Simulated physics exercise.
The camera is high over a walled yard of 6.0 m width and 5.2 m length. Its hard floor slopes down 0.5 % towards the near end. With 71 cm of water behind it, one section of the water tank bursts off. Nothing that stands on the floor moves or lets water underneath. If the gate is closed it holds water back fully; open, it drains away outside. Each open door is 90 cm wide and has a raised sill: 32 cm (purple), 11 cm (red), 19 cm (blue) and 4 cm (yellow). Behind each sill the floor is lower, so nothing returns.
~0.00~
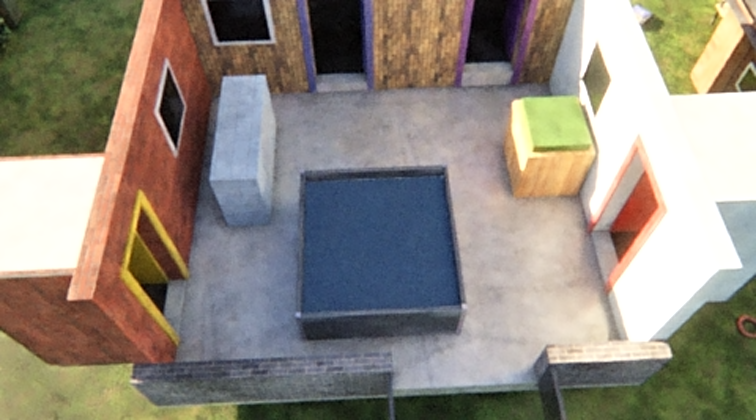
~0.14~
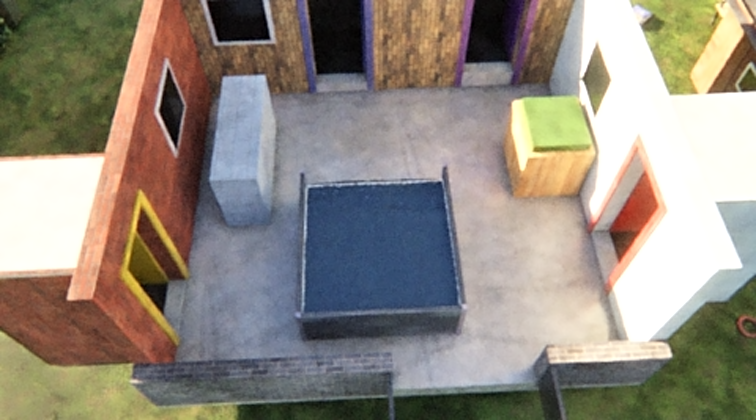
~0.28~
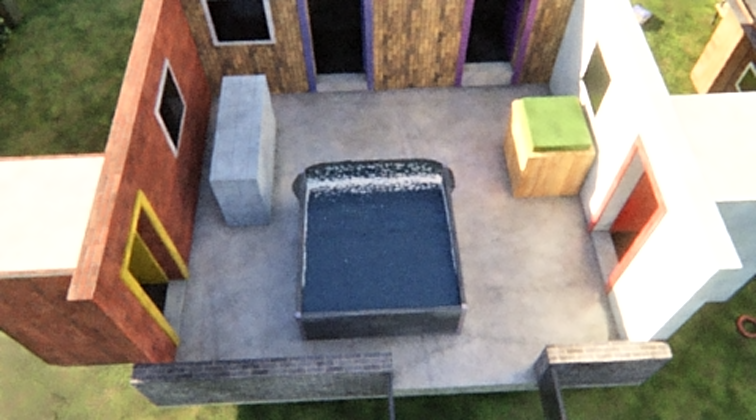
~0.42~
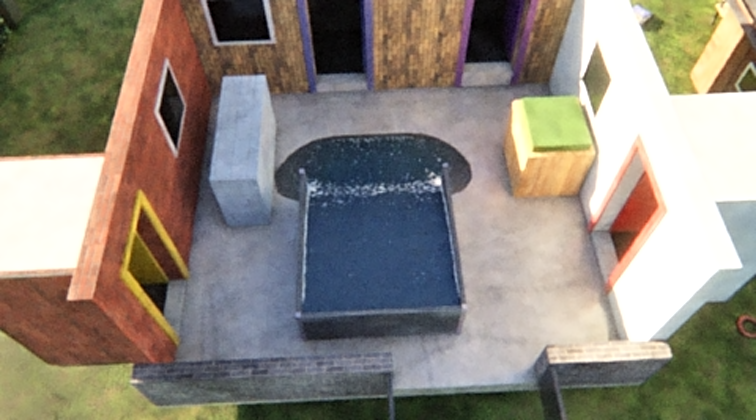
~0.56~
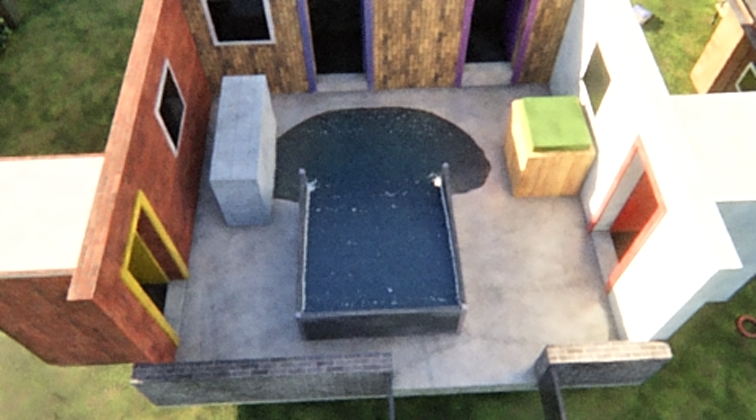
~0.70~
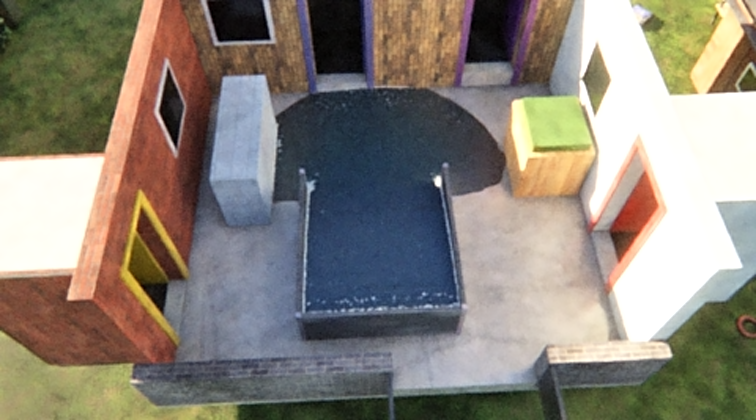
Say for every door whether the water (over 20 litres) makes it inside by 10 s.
The water let in: At the purple door it stays under the limit; at the red door it keeps below the limit; at the blue door it exceeds the limit; at the yellow door it passes the limit.
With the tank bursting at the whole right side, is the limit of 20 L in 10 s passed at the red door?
Then: Red over.
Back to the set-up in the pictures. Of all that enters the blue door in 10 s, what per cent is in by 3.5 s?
Some 95 per cent by then.
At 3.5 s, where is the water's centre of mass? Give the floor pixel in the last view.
Near (381, 160).
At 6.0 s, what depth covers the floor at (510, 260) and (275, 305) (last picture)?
About 3 and 5 cm.
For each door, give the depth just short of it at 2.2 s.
Depths in cm: Purple 23, red 0, blue 40, yellow 0.
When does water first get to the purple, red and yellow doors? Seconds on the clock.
Arrival: Purple 1.0 s, red 2.8 s, yellow 3.2 s.
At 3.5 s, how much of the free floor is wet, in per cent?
Near 60 per cent is wet.
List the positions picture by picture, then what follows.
The first frame shows still water, 71 cm deep, in the water tank at (378, 238).
In the second frame, the front is at a hidden place, 1.1 m from the gap on the water tank's far side; 0.6 m2 of floor is under water; 71 cm left at the back of the water tank.
In the third frame, the front is at a hidden place, 1.3 m from the gap on the water tank's far side; 1.5 m2 of floor is under water; 71 cm left at the back of the water tank.
In the fourth frame, water pours out on the water tank's far side and has run 1.6 m, to (463, 162); typically 11 cm deep outside, 71 cm at the water tank's back.
In the fifth frame, the front is at (431, 117), 2.0 m from the gap on the water tank's far side; 5.4 m2 of floor is under water; 68 cm left at the back of the water tank.
In the sixth frame, the front is at (418, 89), 2.5 m from the gap on the water tank's far side; 7.3 m2 of floor is under water; 60 cm left at the back of the water tank.
After 1.4 s water covers 40 % of the floor and is deepest (44 cm) near (375, 94); purple door 18 cm at the sill, 0 L in, red door not reached, blue door 41 cm at the sill, 66 L in, yellow door not reached.
After 2.2 s water covers 45 % of the floor and is deepest (44 cm) near (545, 87); purple door 23 cm at the sill, 0 L in, red door not reached, blue door 40 cm at the sill, 169 L in, yellow door not reached.
After 3.5 s water covers 60 % of the floor and is deepest (38 cm) near (557, 133); purple door 18 cm at the sill, 0 L in, red door 3 cm at the sill, 0 L in, blue door 23 cm at the sill, 254 L in, yellow door 6 cm at the sill, 0 L in.
After 6.0 s water covers 95 % of the floor and is deepest (18 cm) near (202, 367); purple door 16 cm at the sill, 1 L in, red door 3 cm at the sill, 0 L in, blue door 14 cm at the sill, 260 L in, yellow door 5 cm at the sill, 6 L in.
After 10.0 s water covers 95 % of the floor and is deepest (14 cm) near (347, 194); purple door 6 cm at the sill, 1 L in, red door 8 cm at the sill, 0 L in, blue door 7 cm at the sill, 261 L in, yellow door 11 cm at the sill, 75 L in.
